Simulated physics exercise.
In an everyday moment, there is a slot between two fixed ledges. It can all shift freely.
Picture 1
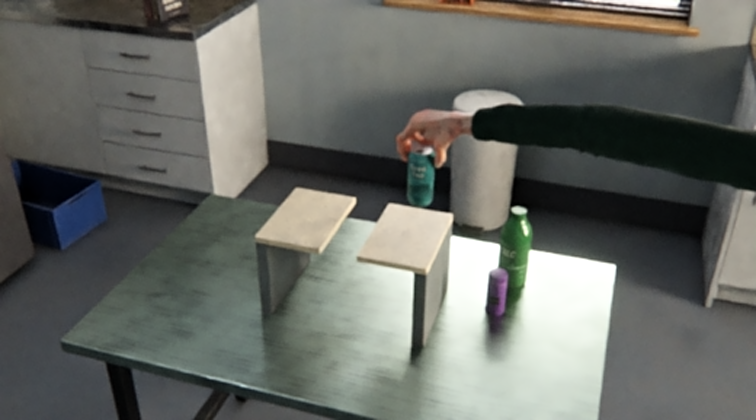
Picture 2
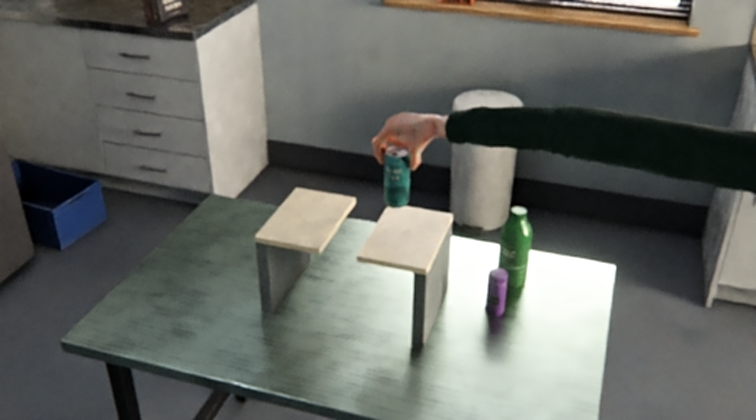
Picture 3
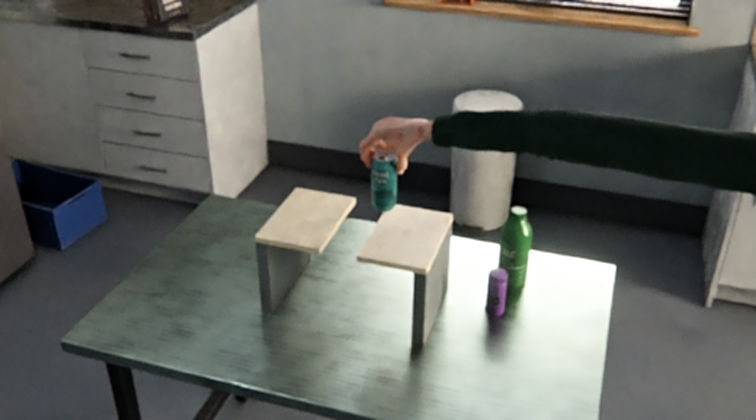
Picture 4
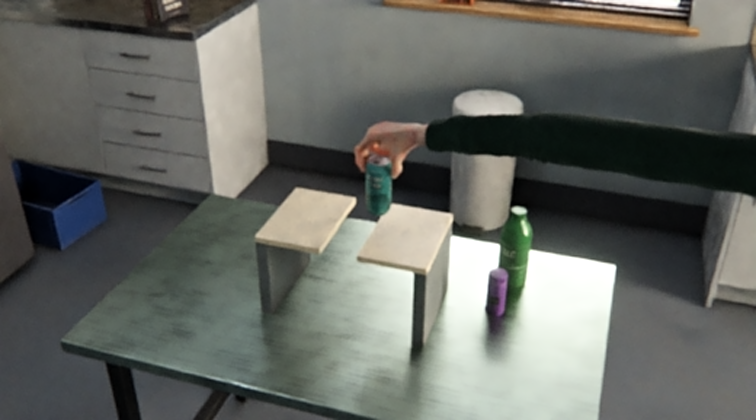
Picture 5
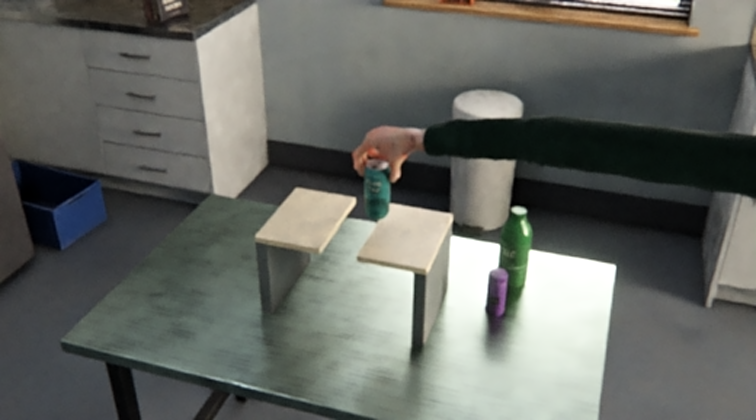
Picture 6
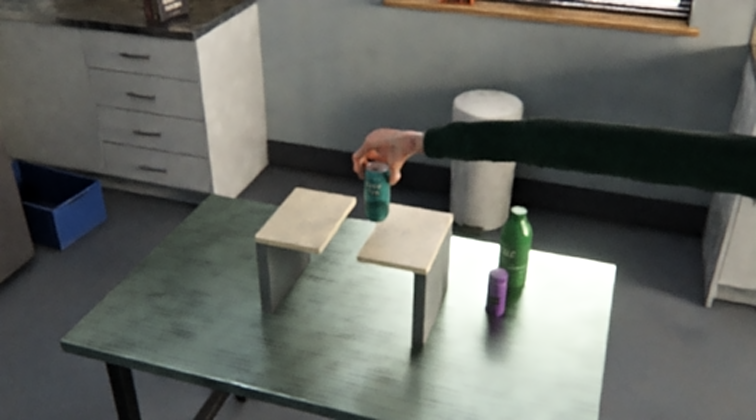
A hand in a dark sleeve carried a turquoise can leftward and slightly down, then held it above the gap between two small wooden-topped stands, while a green bottle and purple can stood still.
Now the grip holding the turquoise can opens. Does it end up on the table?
Result: Held.
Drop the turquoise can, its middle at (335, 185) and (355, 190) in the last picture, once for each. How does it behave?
So, first time round it does not get through, then next time it makes it through.
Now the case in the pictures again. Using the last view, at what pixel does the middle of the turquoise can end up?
It ends up near (377, 204).
Then, 0.20 s on from there, turquoise can shifted a little near (377, 203).
Then, 0.60 s on from there, turquoise can resting near (375, 205).
In the end, all 3 unmoved. At the end, from the last picture's camera, turquoise can near (377, 204). The can lodges.
